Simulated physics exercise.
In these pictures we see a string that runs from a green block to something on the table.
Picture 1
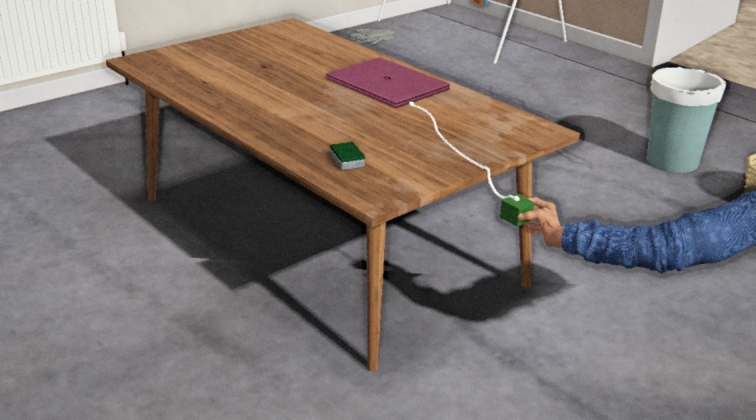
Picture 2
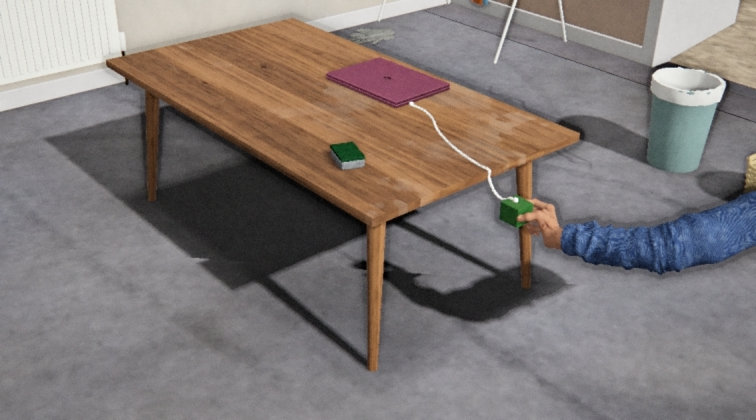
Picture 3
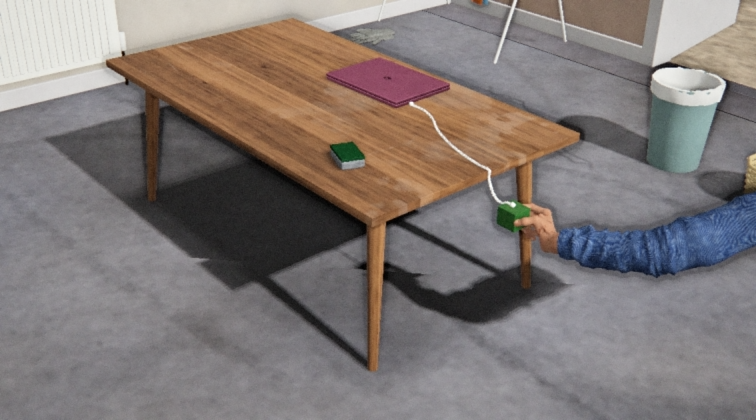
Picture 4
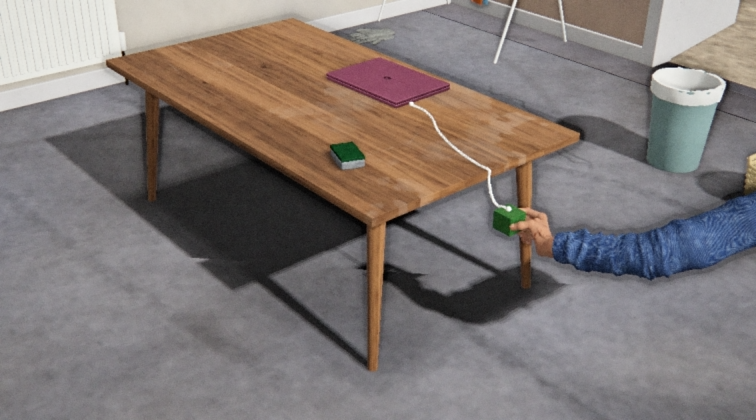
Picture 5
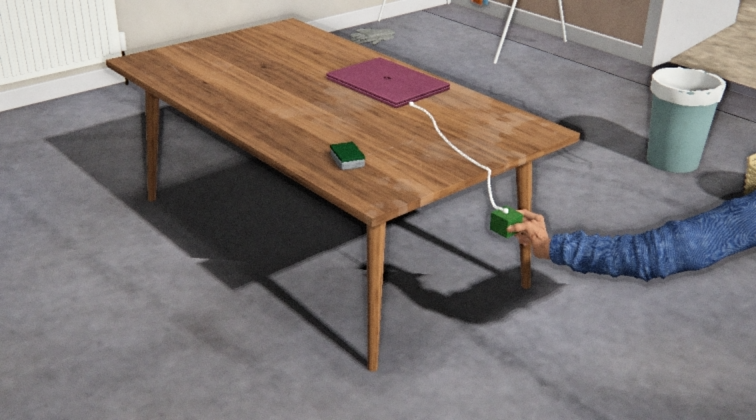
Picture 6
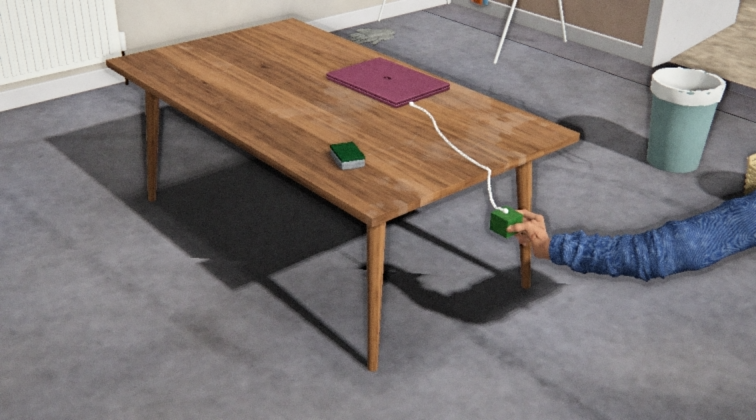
The footage shows a hand in a blue sleeve holding a green block beside a wooden table, a white string running from it to a pink laptop; the hand moves the block slightly down and left, while the laptop stays still.
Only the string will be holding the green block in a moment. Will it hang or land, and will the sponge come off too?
The green block stays suspended; the sponge stays put.
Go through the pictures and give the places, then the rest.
In the first picture, green block (517, 210); pink laptop (388, 78); sponge (347, 150).
In the second picture, green block (517, 211).
In the third picture, green block (514, 216).
In the fourth picture, green block (509, 220); string through (434, 122) (452, 146).
In the fifth picture, green block (506, 222); string through (434, 122) (452, 146).
In the sixth picture, green block (506, 222); pink laptop (388, 78); sponge (347, 150); string tied to the laptop, with little slack.
Then, 0.70 s on from there, block off the ground near (499, 232); laptop in place; sponge in place.
Then, 1.74 s on from there, block off the ground near (510, 239); laptop in place; sponge in place.
In the end, block off the ground near (497, 236); laptop in place; sponge in place. The green block hangs in the air and the sponge remains where it stands.
